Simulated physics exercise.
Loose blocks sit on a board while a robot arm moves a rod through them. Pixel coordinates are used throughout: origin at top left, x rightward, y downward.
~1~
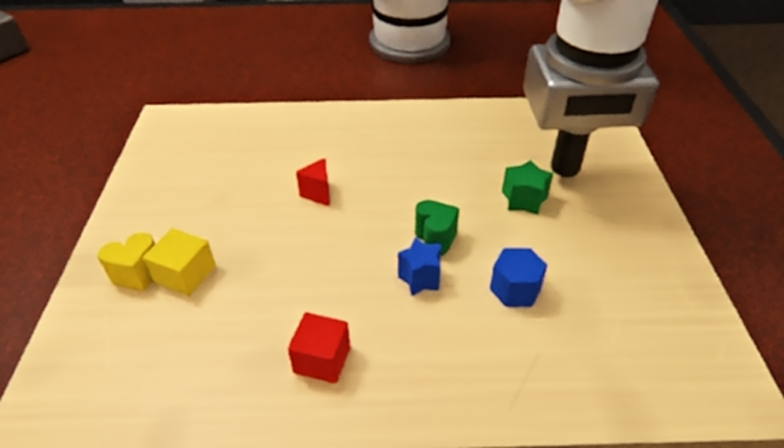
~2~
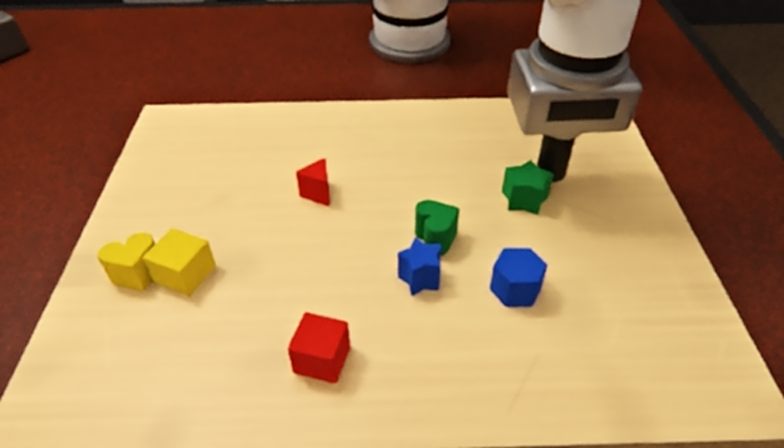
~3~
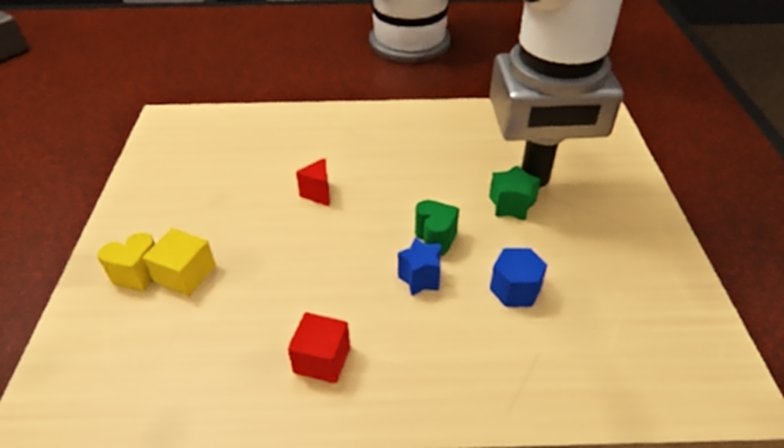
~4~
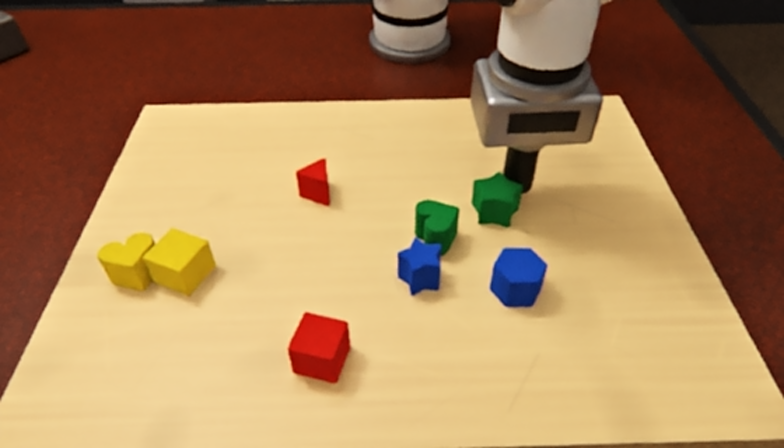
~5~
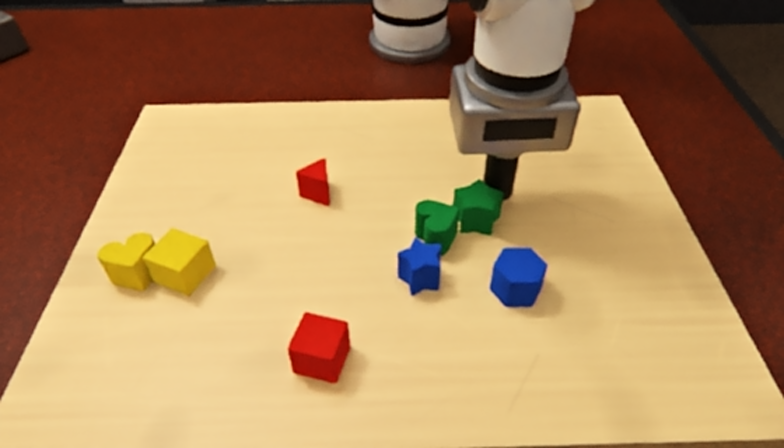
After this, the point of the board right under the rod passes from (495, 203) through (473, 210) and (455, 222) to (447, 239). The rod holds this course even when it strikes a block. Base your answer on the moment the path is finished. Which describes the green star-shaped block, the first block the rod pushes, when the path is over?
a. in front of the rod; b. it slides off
a.
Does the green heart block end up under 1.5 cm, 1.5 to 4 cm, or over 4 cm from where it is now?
Offset: Above 4 cm.
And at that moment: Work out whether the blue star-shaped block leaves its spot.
The answer is that it is displaced.
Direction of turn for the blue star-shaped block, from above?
From the top, the block rotates counterclockwise.
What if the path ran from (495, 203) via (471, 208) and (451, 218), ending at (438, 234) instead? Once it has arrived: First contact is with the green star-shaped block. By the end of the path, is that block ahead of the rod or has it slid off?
Still in front.
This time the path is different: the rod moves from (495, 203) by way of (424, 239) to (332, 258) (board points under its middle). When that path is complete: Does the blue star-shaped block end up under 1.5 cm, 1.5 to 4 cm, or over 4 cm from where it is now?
1.5-4 cm.
What follows on the original path. Halfway along, rod (464, 205); blue star-shaped block (419, 256), turned 15° anticlockwise; green heart block (417, 222), turned 25° clockwise; green star-shaped block (458, 213), turned 25° anticlockwise.
At the end, rod (448, 229); blue star-shaped block (413, 261), turned 40° anticlockwise; green heart block (392, 236), turned 55° clockwise; green star-shaped block (442, 239), turned 25° anticlockwise; blue hexagonal block not moved.
